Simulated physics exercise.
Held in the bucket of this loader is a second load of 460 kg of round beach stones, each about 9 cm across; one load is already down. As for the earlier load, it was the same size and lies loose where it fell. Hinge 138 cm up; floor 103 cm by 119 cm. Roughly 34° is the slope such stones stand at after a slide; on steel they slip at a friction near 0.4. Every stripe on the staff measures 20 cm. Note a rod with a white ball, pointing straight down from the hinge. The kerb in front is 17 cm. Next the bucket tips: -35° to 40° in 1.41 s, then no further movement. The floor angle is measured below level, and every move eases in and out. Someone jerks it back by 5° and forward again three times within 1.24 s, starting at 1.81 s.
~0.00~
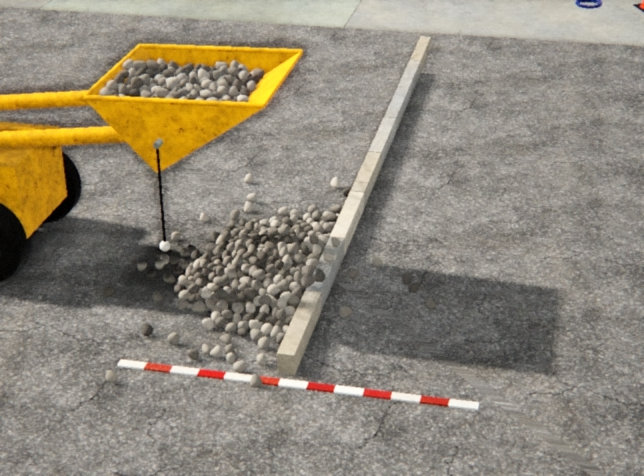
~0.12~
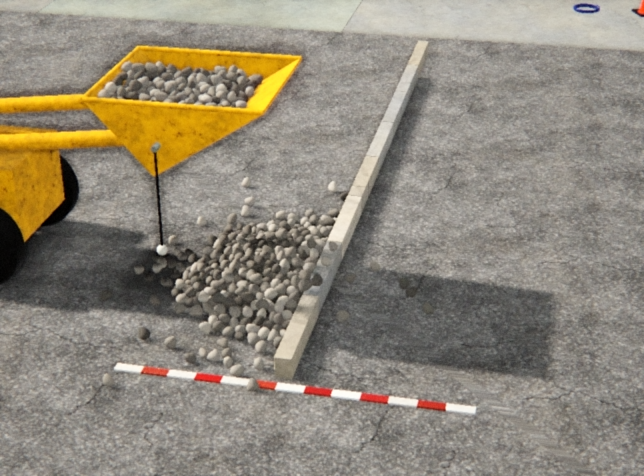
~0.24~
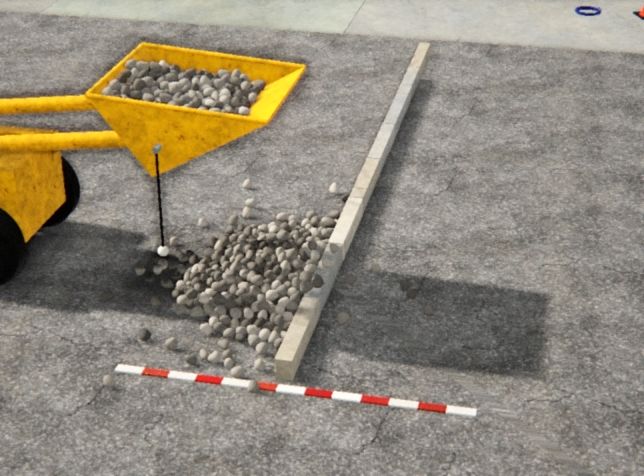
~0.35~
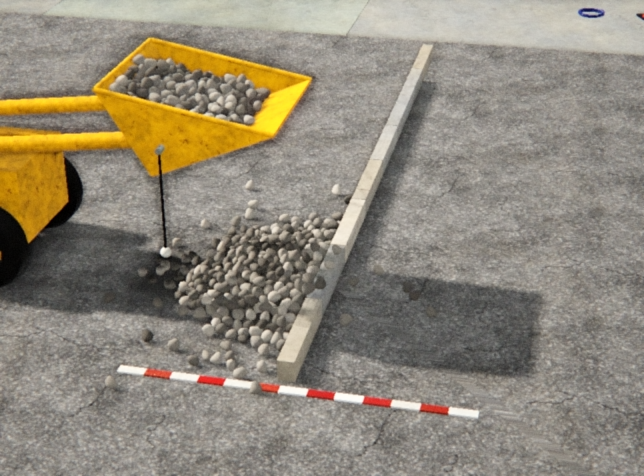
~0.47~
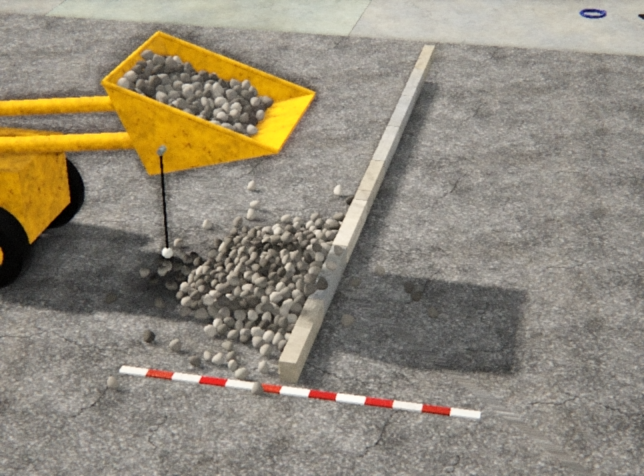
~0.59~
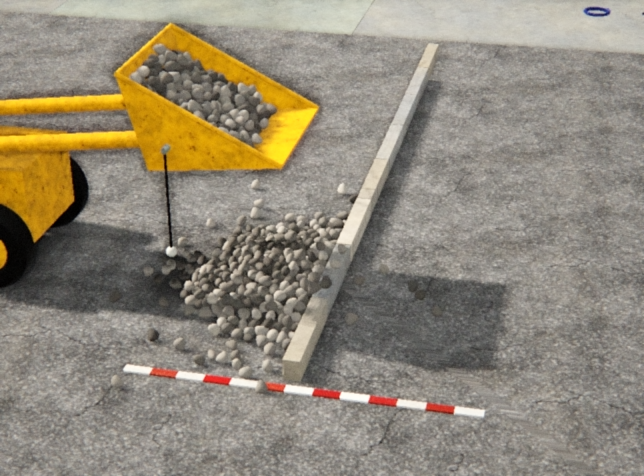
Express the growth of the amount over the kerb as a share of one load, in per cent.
Roughly 53 per cent of a load.
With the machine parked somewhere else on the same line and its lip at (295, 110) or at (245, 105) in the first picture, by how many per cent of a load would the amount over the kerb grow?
Some 80 percent, and then 35 percent.
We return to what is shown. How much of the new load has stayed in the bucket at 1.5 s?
About 40 percent is still in there.
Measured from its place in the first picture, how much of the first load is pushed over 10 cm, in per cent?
5 %.
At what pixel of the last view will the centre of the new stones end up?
I'd point to about (348, 277).
After 1.1 s the floor is at 28°; in per cent of one load, 99 in the bucket, 100 on this side of the kerb, 1 over the kerb; the foremost stones are at (379, 286).
After 1.5 s the floor is at 40°; in per cent of one load, 42 in the bucket, 154 on this side of the kerb, 4 over the kerb; the foremost stones are at (385, 289).
After 3.5 s the floor is at 40°; in per cent of one load, 0 in the bucket, 145 on this side of the kerb, 54 over the kerb; the foremost stones are at (578, 354).
After 6.3 s the floor is at 40°; in per cent of one load, 0 in the bucket, 145 on this side of the kerb, 54 over the kerb; the foremost stones are at (578, 354). Net gain over the kerb, 53.
